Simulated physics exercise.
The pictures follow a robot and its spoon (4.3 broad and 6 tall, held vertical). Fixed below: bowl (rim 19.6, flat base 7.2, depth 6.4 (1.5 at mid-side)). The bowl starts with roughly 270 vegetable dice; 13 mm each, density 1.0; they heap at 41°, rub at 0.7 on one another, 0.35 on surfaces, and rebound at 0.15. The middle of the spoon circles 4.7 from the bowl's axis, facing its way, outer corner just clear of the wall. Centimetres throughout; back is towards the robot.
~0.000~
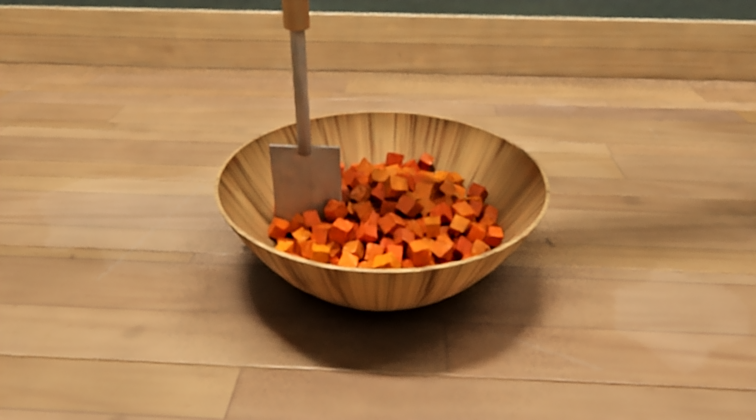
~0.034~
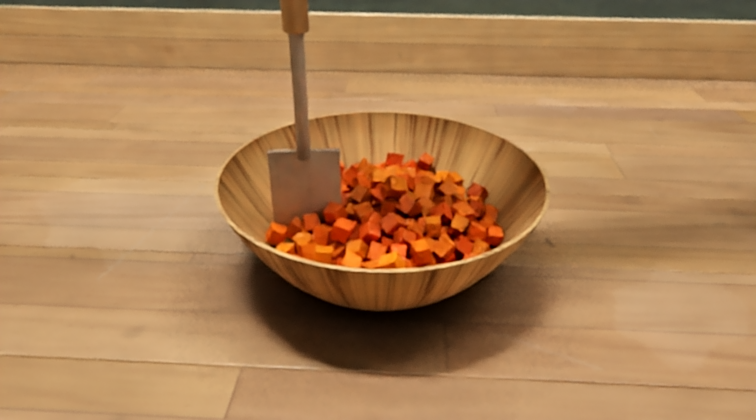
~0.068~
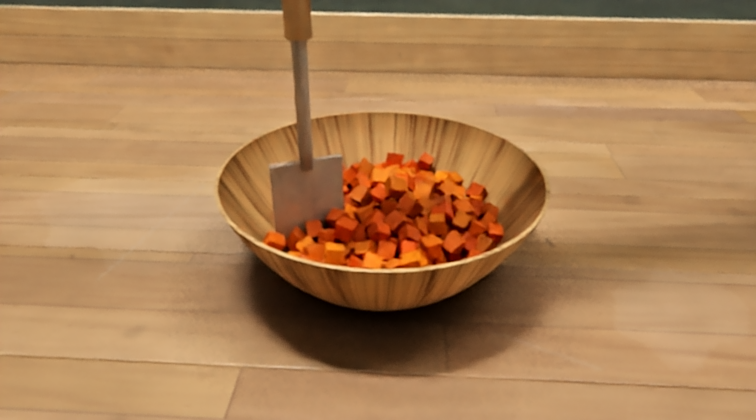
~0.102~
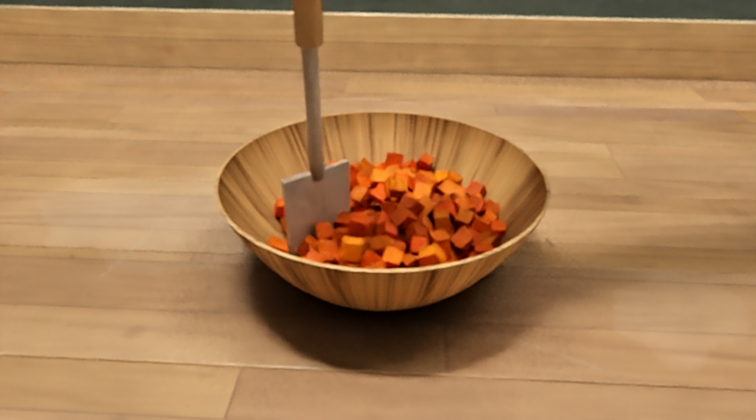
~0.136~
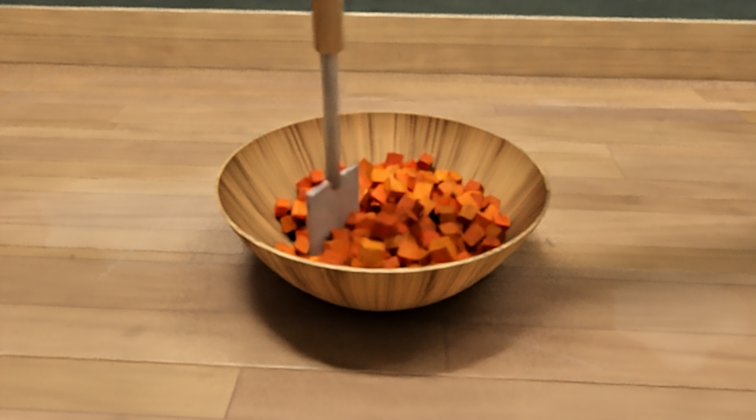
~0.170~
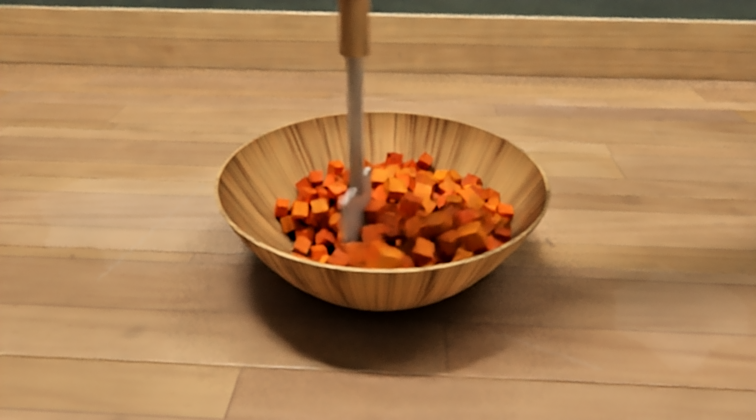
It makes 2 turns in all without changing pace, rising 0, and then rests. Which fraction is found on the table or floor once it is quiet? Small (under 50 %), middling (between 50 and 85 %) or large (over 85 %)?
On the table or floor the share is small, under 50 %.
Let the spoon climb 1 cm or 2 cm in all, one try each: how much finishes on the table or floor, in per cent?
Some 30 and 20 per cent.
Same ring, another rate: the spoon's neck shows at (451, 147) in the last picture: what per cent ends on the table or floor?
Some 65 per cent.
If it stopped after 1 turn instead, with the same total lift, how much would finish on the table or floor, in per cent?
In that case some 15 per cent.
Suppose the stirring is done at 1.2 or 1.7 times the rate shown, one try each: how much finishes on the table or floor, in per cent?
About 45 and 55 per cent.
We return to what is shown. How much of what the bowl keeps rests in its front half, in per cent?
Some 75 per cent.
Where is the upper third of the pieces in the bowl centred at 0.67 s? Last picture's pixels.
Around (281, 181).
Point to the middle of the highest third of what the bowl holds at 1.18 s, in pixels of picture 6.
Around (411, 139).
By 0.67 s, 329° round, highest piece 8 above the table; 235 in the bowl, 28 on the table or floor, 11 in flight or on the tool.
By 1.18 s, 223° round, highest piece 8 above the table; 188 in the bowl, 78 on the table or floor, 8 in flight or on the tool.
By 1.63 s, 0° round, highest piece 6 above the table; 161 in the bowl, 112 on the table or floor, 1 in flight or on the tool.
By 2.33 s, 0° round, highest piece 6 above the table; 161 in the bowl, 113 on the table or floor.
Final count, 161 in the bowl, 113 on the table or floor. That is 41 % on the table or floor.
